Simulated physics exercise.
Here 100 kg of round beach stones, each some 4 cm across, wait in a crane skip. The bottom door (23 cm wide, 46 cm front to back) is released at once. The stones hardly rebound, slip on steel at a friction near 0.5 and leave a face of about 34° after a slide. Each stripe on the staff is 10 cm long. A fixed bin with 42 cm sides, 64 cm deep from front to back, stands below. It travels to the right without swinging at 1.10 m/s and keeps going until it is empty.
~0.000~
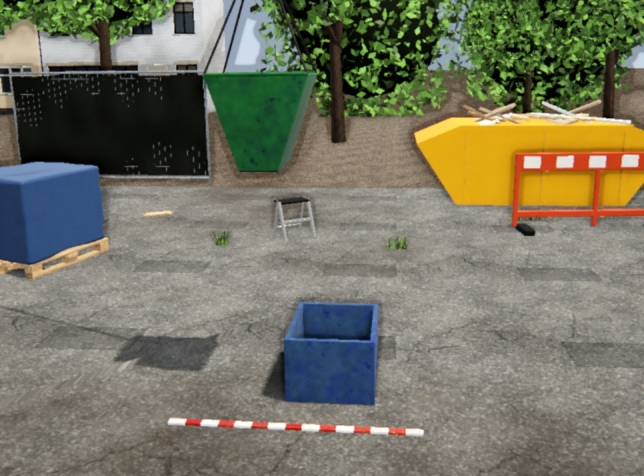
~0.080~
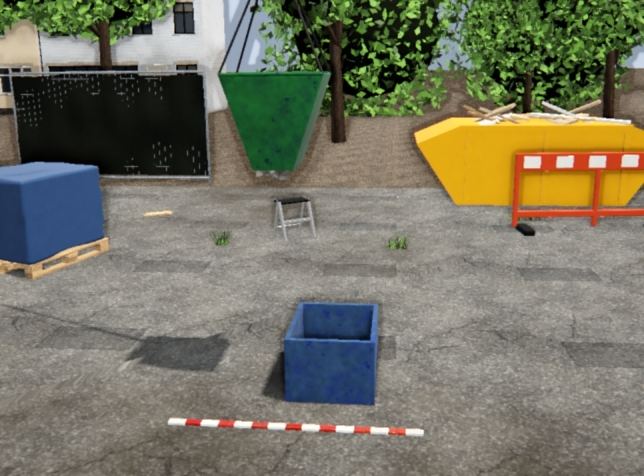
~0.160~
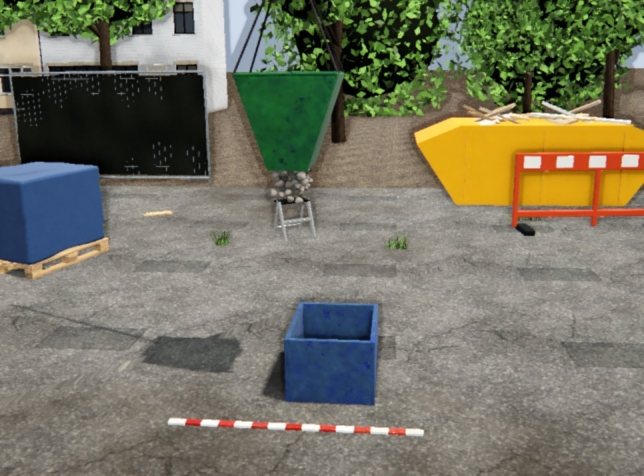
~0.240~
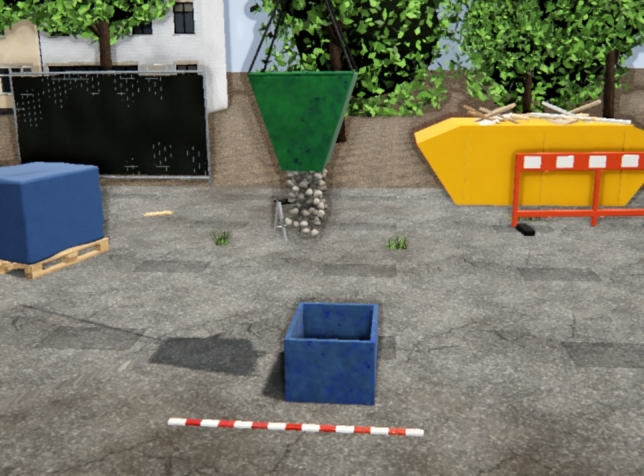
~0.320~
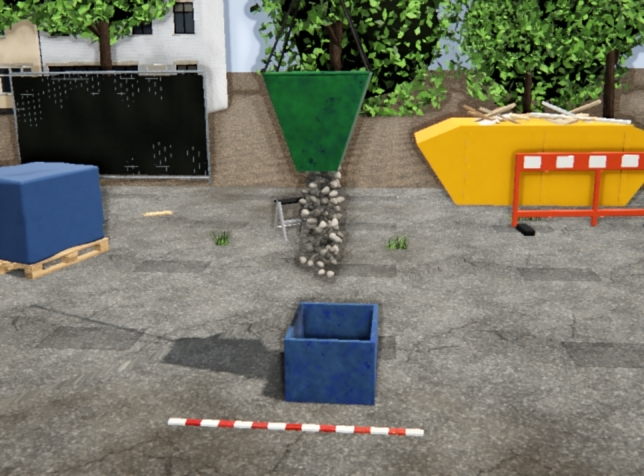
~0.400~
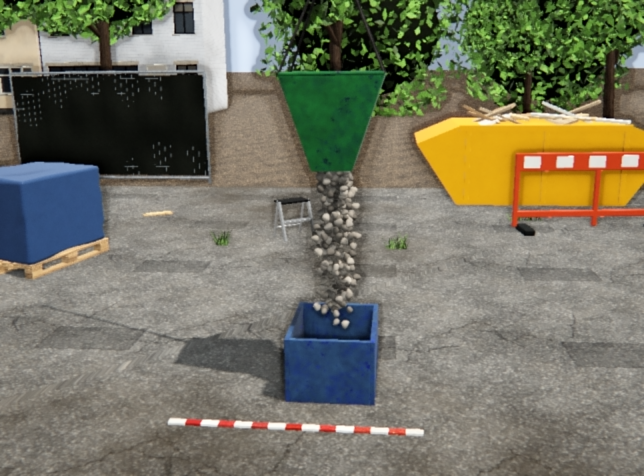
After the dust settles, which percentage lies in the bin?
Some 32 per cent of it.
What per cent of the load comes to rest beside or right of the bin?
About 70 per cent.
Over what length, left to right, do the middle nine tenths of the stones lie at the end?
About 170 cm.
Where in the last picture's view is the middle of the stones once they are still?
Around (413, 377).
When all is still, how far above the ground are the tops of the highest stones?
About 18 cm.
After 0.7 s, 9 % in the crane skip, 34 % falling or lying in the bin, 56 % falling or lying beside or right of the bin; the stones farthest right are at (419, 369).
After 1.1 s, 0 % in the crane skip, 32 % falling or lying in the bin, 68 % falling or lying beside or right of the bin; the stones farthest right are at (515, 368).
After 1.7 s, 0 % in the crane skip, 32 % falling or lying in the bin, 68 % falling or lying beside or right of the bin; the stones farthest right are at (626, 382).
After 2.6 s, 0 % in the crane skip, 32 % falling or lying in the bin, 68 % falling or lying beside or right of the bin.
After 4.5 s, 0 % in the crane skip, 32 % in the bin, 68 % beside or right of the bin.
